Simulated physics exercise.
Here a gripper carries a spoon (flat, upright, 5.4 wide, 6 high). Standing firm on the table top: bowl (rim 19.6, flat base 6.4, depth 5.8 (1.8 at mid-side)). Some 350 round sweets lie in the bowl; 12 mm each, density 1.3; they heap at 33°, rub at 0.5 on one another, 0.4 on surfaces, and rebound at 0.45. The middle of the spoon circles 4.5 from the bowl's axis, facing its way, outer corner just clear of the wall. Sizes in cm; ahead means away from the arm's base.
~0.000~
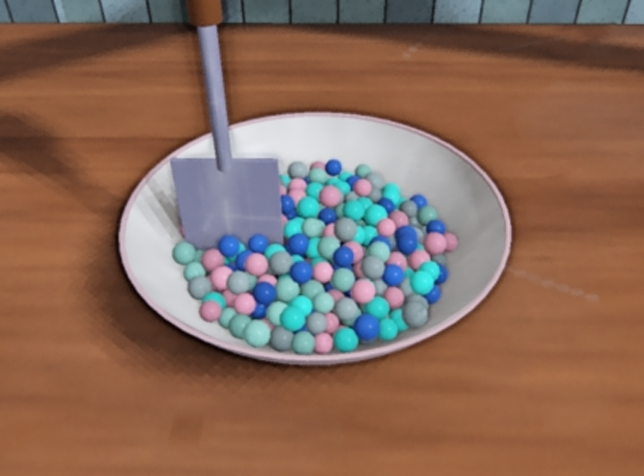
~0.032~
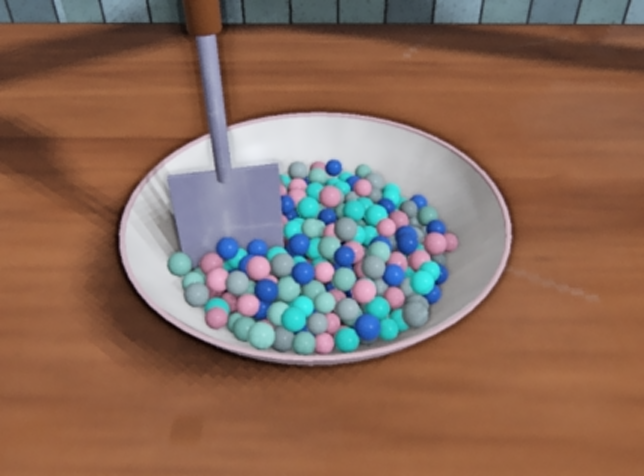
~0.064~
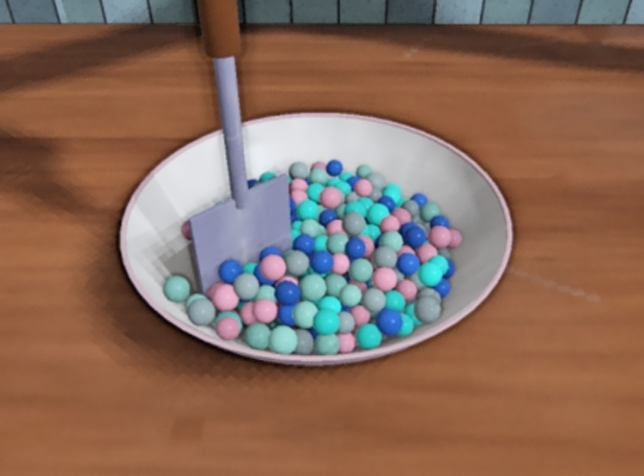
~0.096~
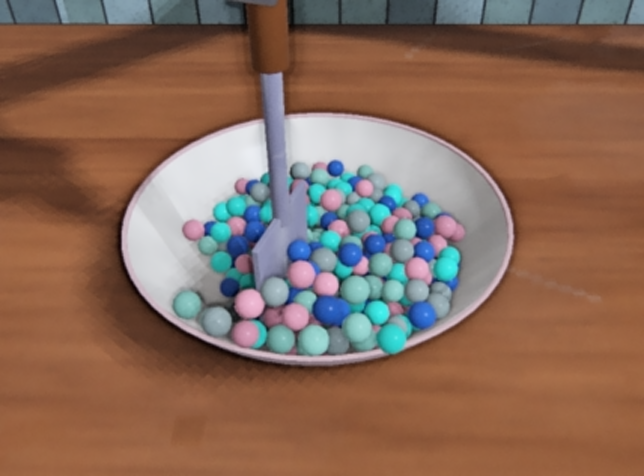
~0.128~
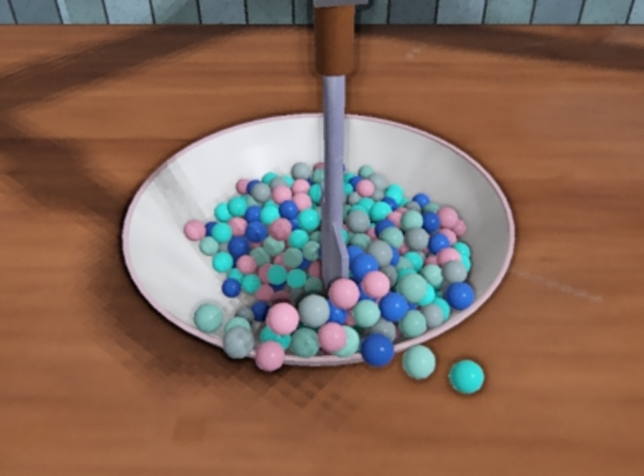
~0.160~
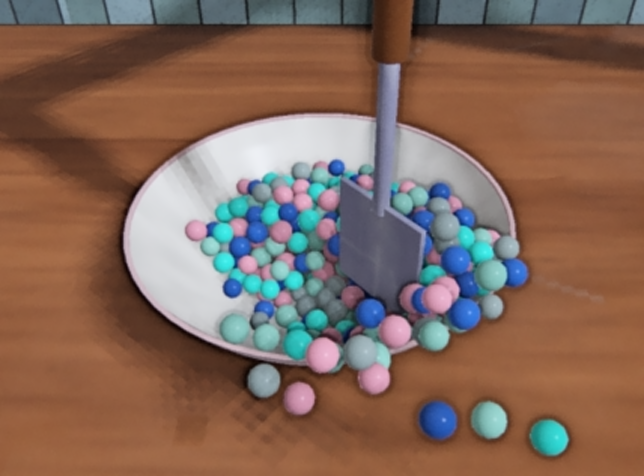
On a wooden tabletop, a flat-bladed tool sweeps rightward through a white bowl of coloured balls, pushing several over the near rim.
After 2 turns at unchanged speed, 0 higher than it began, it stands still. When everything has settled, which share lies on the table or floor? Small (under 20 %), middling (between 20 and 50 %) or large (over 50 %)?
Share on the table or floor: Large (over 50 %).
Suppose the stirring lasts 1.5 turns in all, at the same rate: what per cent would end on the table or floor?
Then about 55 per cent.
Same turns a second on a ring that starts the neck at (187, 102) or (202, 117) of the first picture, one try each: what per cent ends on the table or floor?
Some 15 and 40 per cent.
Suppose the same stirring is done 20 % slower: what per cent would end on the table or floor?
Then about 50 per cent.
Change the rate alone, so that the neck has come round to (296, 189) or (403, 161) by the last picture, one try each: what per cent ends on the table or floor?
About 40 and 65 per cent.
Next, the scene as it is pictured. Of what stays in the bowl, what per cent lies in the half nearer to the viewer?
Some 45 per cent.
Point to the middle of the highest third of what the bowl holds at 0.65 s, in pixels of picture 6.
At about (399, 217).
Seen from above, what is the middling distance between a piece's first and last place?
Roughly 25 cm.
After 0.40 s, 359° round, highest piece 13 above the table; 215 in the bowl, 91 on the table or floor, 48 in flight or on the tool.
After 0.65 s, 227° round, highest piece 9 above the table; 186 on the table or floor, 156 in the bowl, 12 in flight or on the tool.
After 0.97 s, 0° round, highest piece 9 above the table; 208 on the table or floor, 144 in the bowl, 2 in flight or on the tool.
After 1.67 s, 0° round, highest piece 4 above the table; 210 on the table or floor, 144 in the bowl.
In the end, 210 on the table or floor, 144 in the bowl. That is 59 % on the table or floor.
